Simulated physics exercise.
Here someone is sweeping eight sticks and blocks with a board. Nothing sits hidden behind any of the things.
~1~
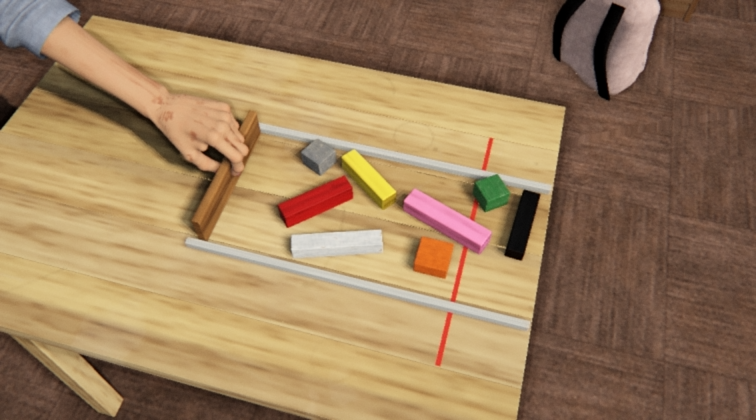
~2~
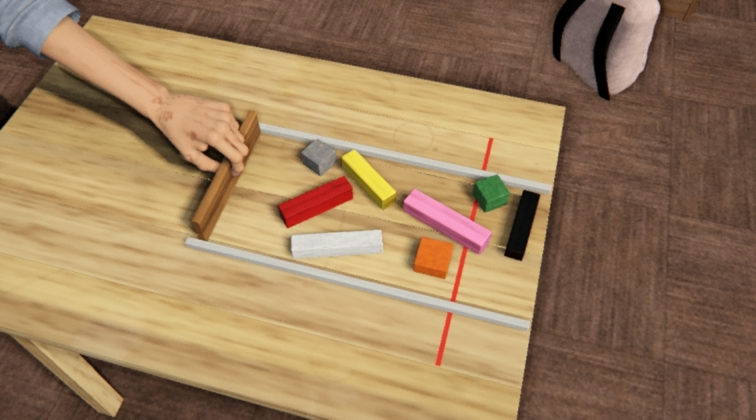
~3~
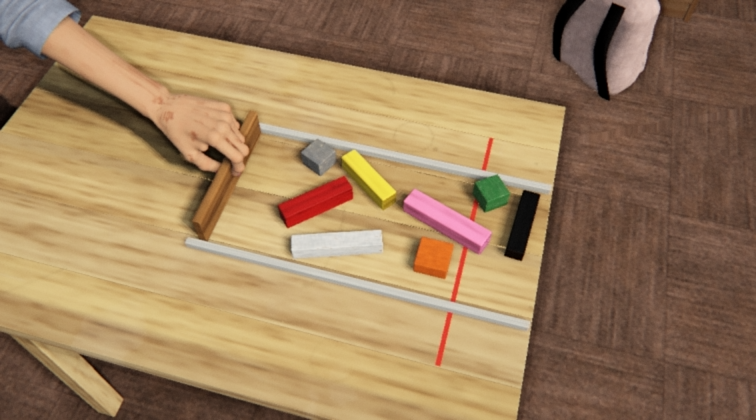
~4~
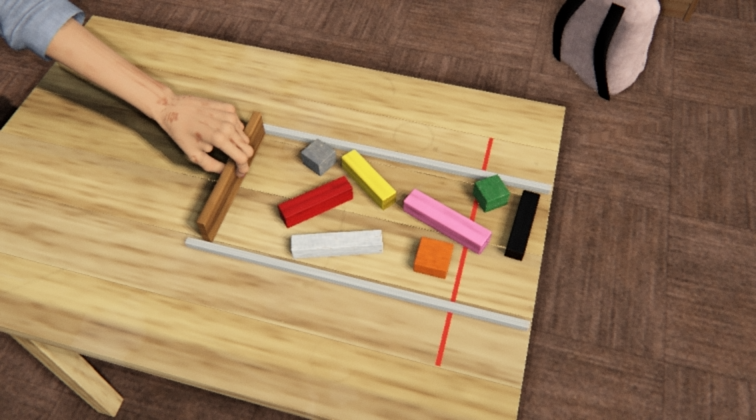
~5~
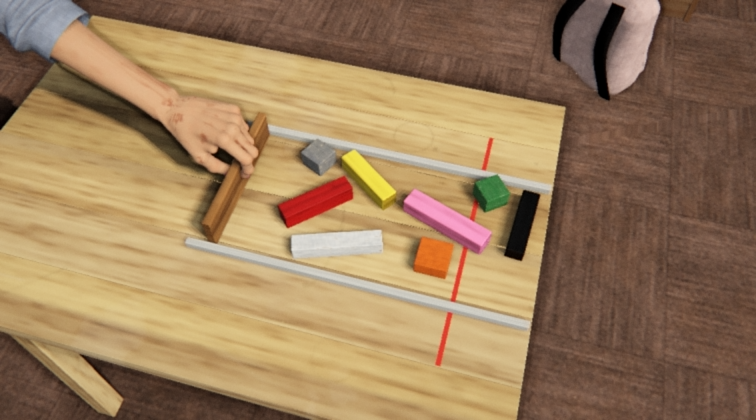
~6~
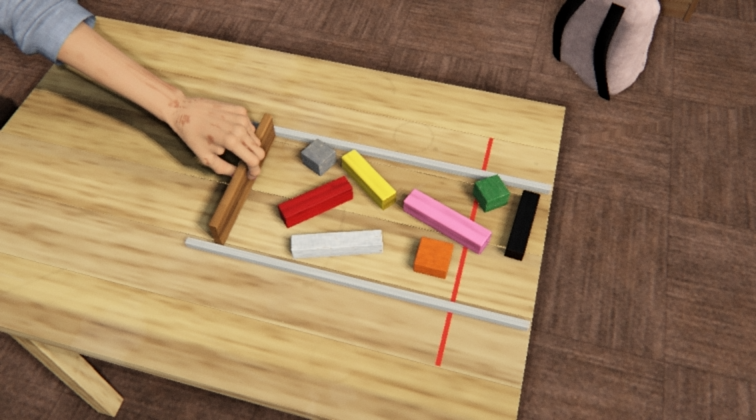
The video shows a hand holding a brown board upright on a wooden table, sliding it slightly to the right between two pale rails, while eight colored sticks and blocks near a red line stay still.
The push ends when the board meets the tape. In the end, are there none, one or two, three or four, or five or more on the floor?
There are one or two on the floor.
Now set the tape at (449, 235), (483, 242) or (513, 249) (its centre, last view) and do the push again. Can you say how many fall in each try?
In order, the counts are 1, 3 and 6.
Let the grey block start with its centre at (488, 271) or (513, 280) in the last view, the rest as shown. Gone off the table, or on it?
So in the first try it ends up below, and in the second it ends up below.
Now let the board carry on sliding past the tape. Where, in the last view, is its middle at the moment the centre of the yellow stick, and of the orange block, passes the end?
Yellow stick: (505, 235); orange block: (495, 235).
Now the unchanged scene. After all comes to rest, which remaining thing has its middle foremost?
The green block finishes closest.
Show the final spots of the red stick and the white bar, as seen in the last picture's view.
In the last picture the red stick sits at (478, 233) while the white bar sits at (492, 270).
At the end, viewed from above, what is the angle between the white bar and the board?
Around 30 degrees.
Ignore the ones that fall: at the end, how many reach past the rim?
In total, 1 of them.
A little later, none off yet; black stick at rest near (523, 225); green block at rest near (491, 193); pink stick at rest near (447, 222).
When it is over, the number that fall off is one or two; down, pink stick and black stick.
